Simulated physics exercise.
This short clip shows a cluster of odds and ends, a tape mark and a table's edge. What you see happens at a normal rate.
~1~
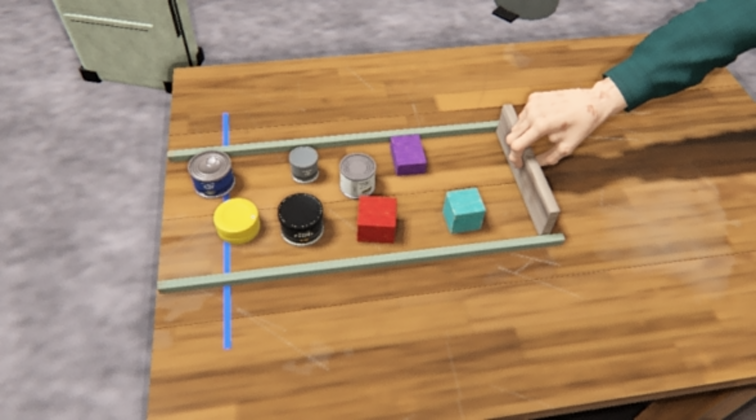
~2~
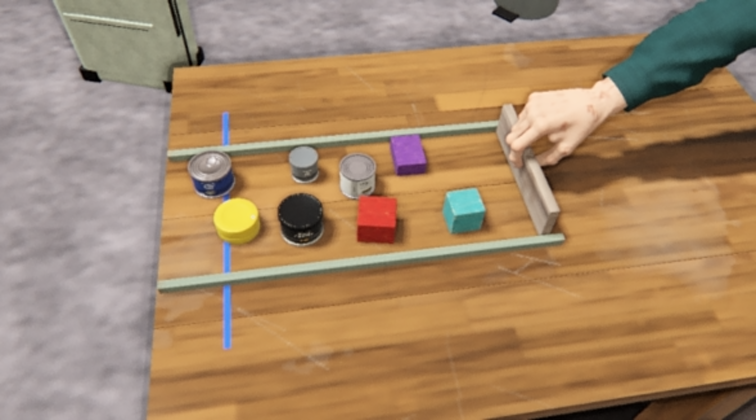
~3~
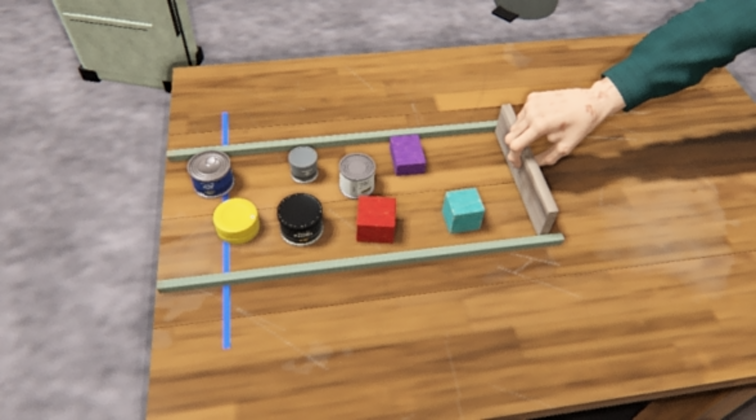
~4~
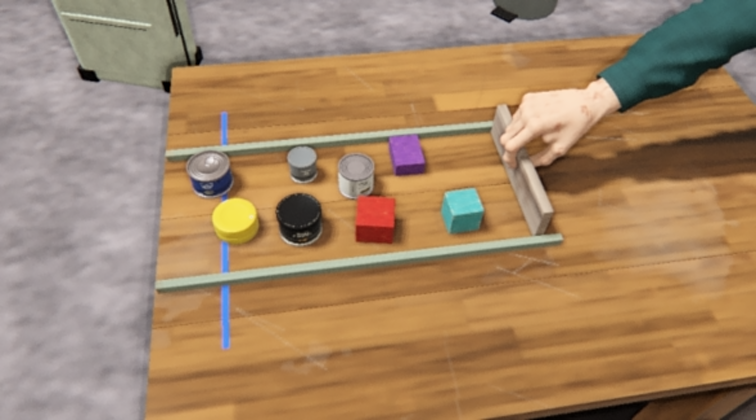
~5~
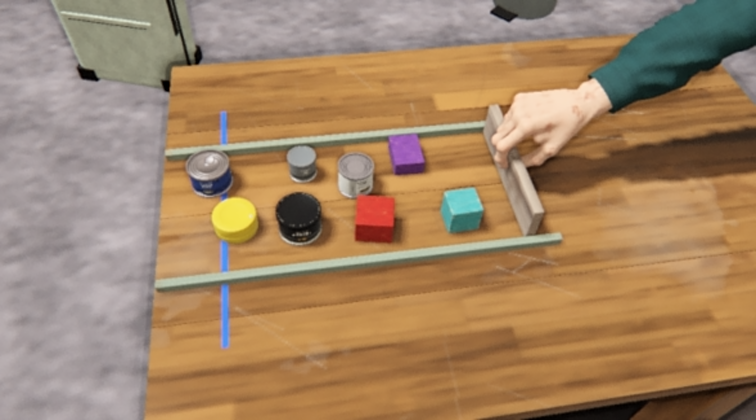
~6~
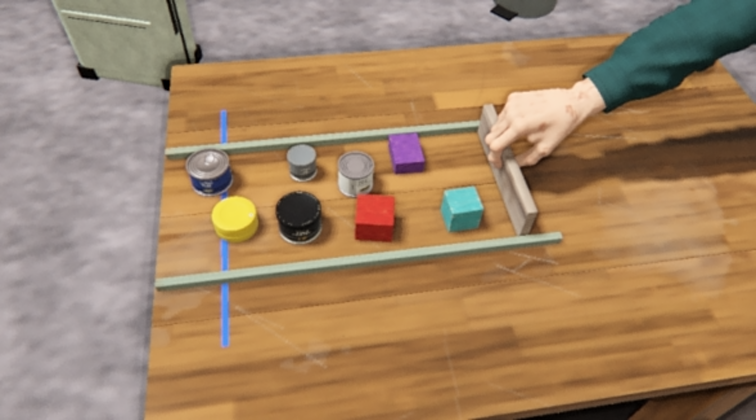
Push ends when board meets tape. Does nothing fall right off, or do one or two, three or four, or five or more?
Lost: More than two, under five.
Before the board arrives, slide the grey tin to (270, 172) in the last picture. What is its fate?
Here the grey tin sits tight.
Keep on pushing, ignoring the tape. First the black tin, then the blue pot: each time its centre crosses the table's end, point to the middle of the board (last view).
For the black tin, about (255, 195); for the blue pot, about (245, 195).
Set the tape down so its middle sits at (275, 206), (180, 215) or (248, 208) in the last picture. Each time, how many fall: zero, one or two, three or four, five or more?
One after another: 1 or 2; at least five; one to two.
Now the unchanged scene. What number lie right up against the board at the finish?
I count 3 of them.
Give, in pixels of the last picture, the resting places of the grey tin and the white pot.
Grey tin: About (177, 176); white pot: About (204, 198).
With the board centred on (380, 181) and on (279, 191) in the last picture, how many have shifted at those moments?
5 by the first point, 8 by the second.
Soon after, none off yet; blue pot at rest near (210, 172); yellow lid at rest near (235, 219); black tin at rest near (299, 218).
Then, none off yet; blue pot at rest near (210, 172); yellow lid moved about its own width near (180, 221); black tin moved well along near (222, 226).
At rest, the number that fall off is three or four; fallen, black tin, yellow lid and blue pot.
